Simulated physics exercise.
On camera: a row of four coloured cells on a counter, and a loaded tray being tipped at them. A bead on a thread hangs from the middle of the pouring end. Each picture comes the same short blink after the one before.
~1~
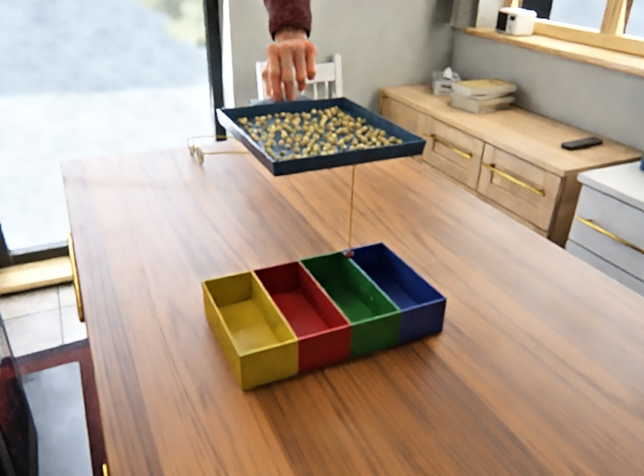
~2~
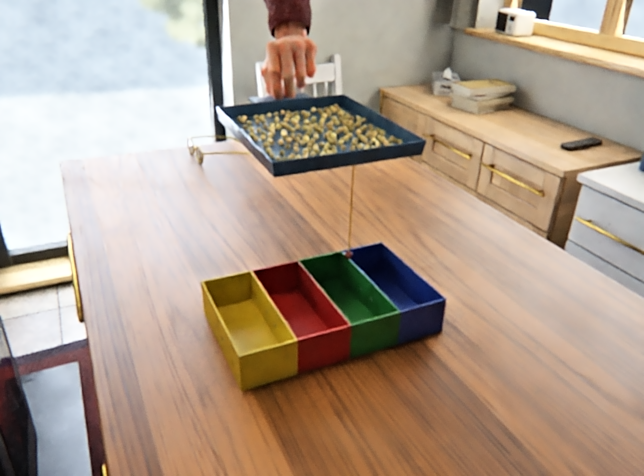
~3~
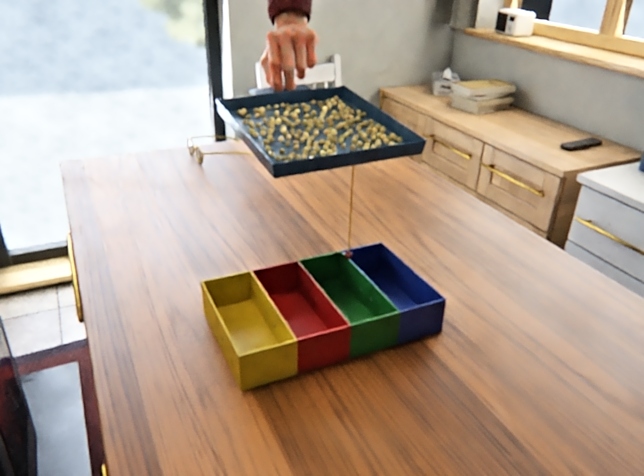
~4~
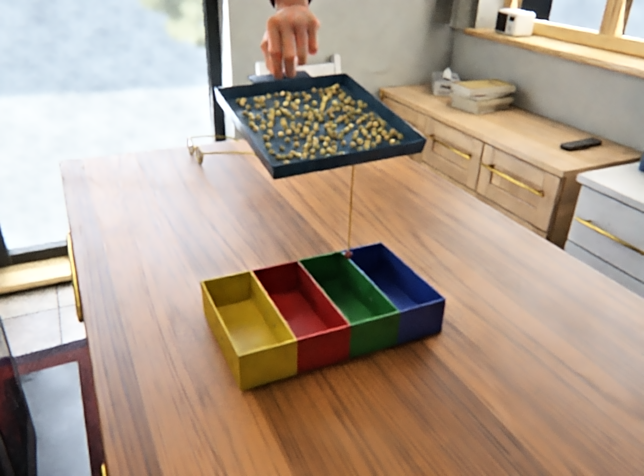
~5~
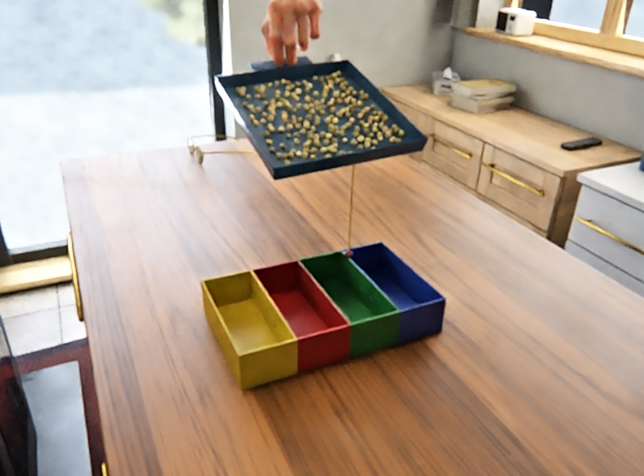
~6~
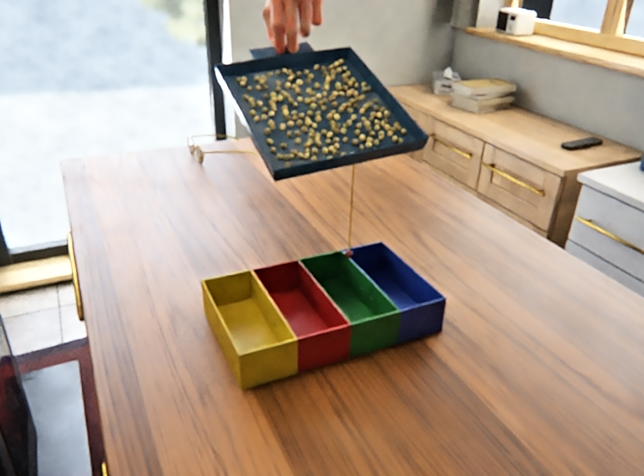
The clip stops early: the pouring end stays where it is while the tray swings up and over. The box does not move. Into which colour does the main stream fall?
It favours the red compartment.
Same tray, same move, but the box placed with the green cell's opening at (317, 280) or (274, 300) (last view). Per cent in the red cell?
Roughly 30 per cent, and 0 per cent.
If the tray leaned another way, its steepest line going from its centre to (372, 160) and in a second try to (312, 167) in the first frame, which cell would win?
One: That blue cell. Two: The cell in red.
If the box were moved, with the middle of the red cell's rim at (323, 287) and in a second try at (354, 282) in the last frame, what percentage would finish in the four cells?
Near 100 % and 90 %.
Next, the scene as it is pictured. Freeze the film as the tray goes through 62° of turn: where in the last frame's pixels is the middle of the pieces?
At about (334, 154).
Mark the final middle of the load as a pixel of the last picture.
Near (334, 326).
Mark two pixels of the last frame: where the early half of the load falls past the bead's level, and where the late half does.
At about (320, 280), then at (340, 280).
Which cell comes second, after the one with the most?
The runner-up: That green cell.
Soon after the last picture, tray tipped steeply; nearly all on the tray; a small part falling or outside the box.
A little later, tray tipped right over; most on the tray; a small part in the red cell; a small part in the green cell; a stray few in the yellow cell; a stray few in the blue cell; a stray few falling or outside the box.
Later still, tray tipped past a quarter turn; about half in the red cell; about a third in the green cell; about a quarter in the blue cell; a stray few in the yellow cell; a stray few falling or outside the box.
At rest, tray tipped past a quarter turn; about half in the red cell; about a third in the green cell; about a quarter in the blue cell; a stray few in the yellow cell; a stray few outside the box.
